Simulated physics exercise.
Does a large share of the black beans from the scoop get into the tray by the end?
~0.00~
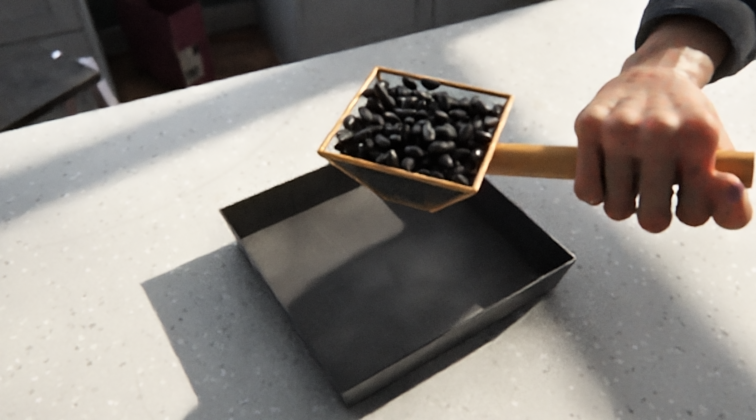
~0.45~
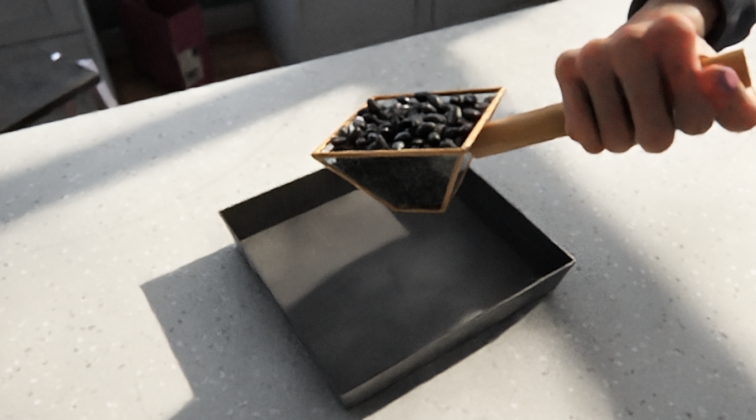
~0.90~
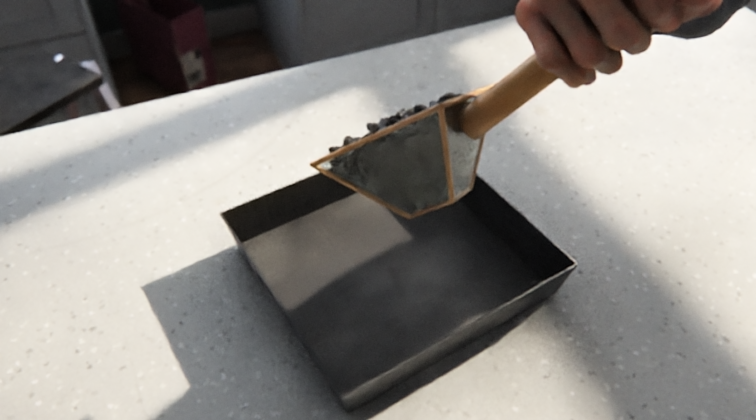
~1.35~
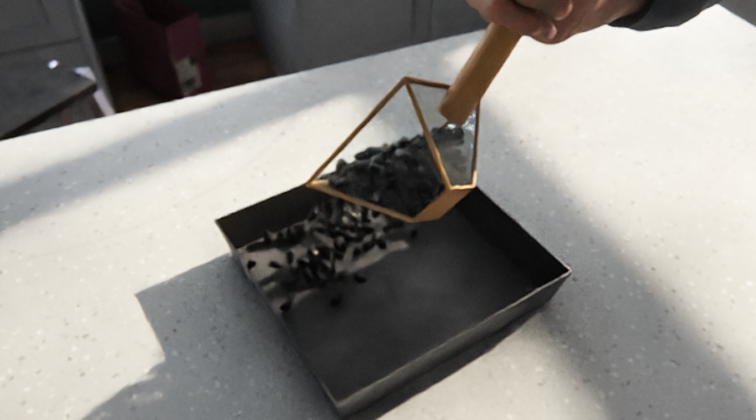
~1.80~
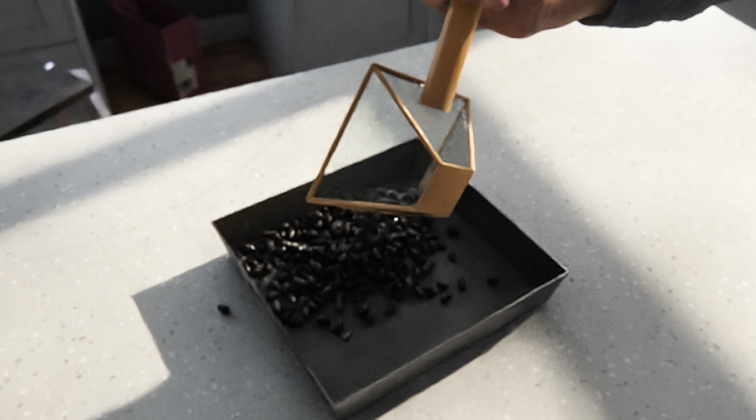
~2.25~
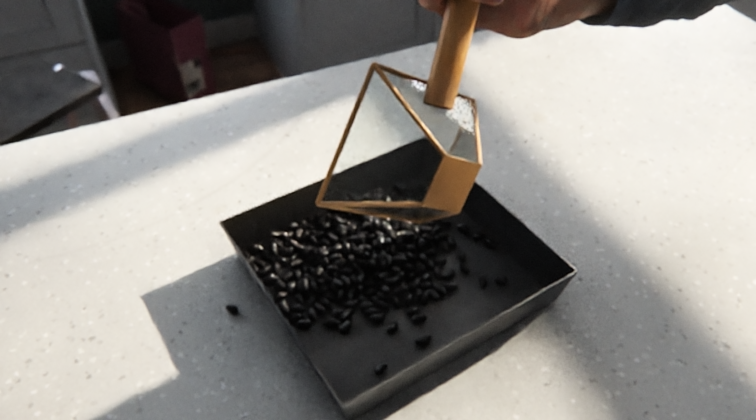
Yes, a large heap of beans ends up in the tray as the scoop is tipped right over and emptied. Only a stray bean lies outside on the counter.
